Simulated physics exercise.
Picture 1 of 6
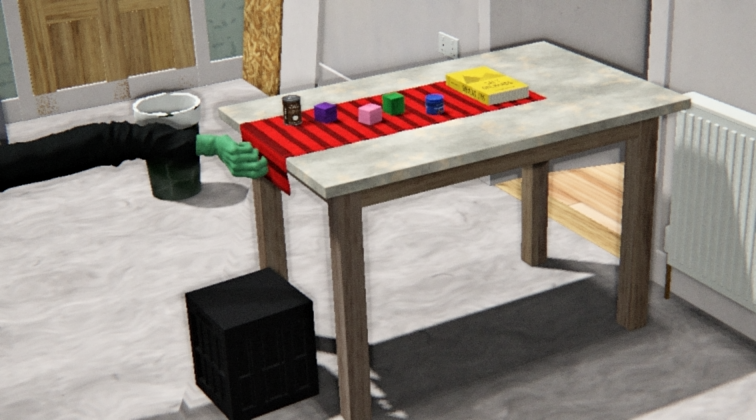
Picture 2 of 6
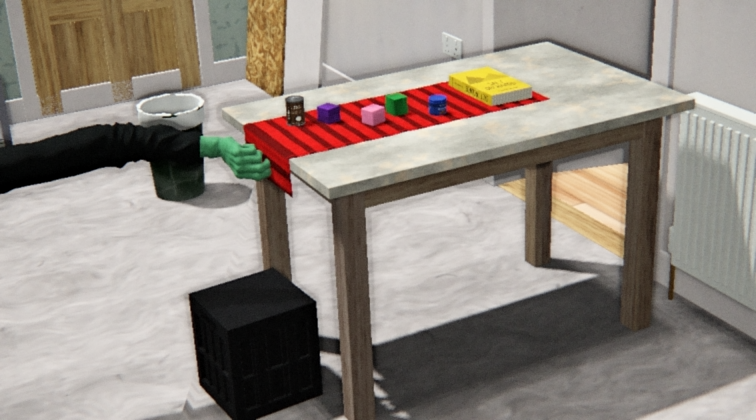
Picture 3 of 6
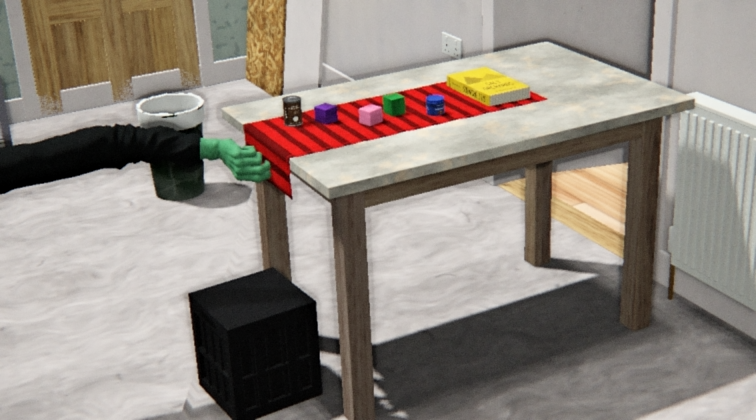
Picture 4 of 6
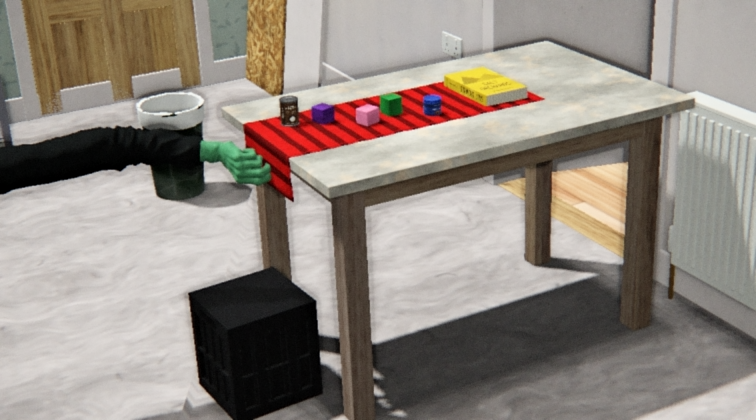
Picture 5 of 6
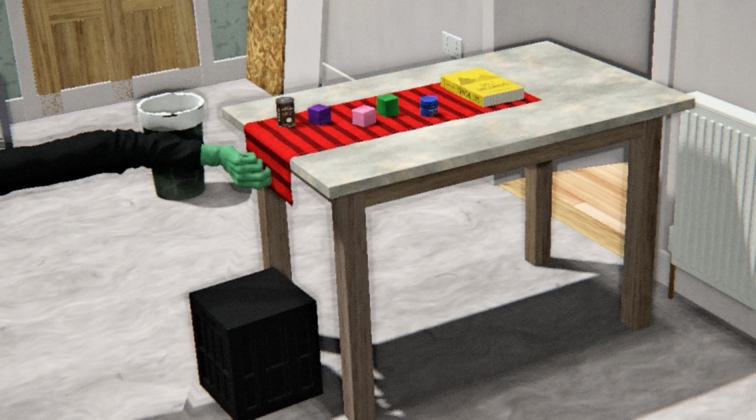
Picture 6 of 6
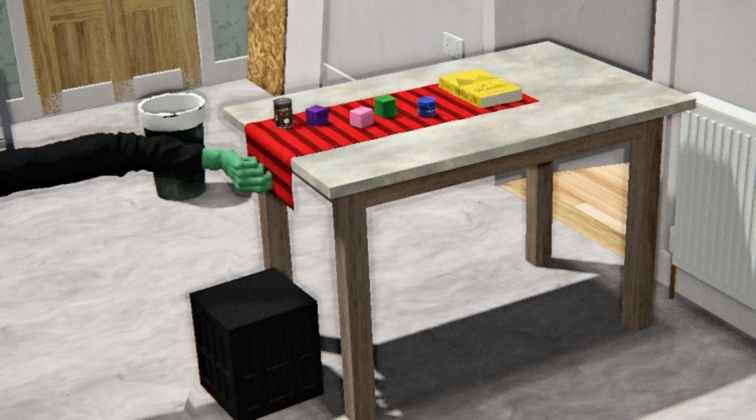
In a room, a green-gloved hand slowly tugs a red striped cloth over a table's edge, carrying small objects slightly left.
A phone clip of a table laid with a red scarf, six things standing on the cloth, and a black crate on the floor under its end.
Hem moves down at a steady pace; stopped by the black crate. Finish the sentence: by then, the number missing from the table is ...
... three.
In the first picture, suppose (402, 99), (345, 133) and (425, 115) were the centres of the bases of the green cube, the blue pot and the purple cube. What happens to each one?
The green cube stays on, the blue pot is carried off, the purple cube holds on.
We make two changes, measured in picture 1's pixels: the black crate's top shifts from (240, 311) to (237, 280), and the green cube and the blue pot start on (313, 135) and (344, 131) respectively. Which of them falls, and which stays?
The green cube does not stay aboard, and the blue pot does not stay aboard.
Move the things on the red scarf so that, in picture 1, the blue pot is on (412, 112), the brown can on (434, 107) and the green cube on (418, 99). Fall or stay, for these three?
The blue pot stays put, the brown can stays put, the green cube stays put.
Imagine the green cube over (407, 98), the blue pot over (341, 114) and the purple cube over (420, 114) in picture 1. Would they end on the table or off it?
As for the green cube, it stays aboard; the blue pot goes off; the purple cube stays aboard.
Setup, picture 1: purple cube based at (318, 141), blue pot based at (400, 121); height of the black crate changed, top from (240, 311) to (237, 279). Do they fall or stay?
As for the purple cube, it leaves the top; as for the blue pot, it stays in place.
Soon after, hem near (273, 251); brown can gone.
Then, hem on the crate; brown can, purple cube and pink cube gone.
At rest, hem on the crate; brown can, purple cube and pink cube gone. The table loses three.
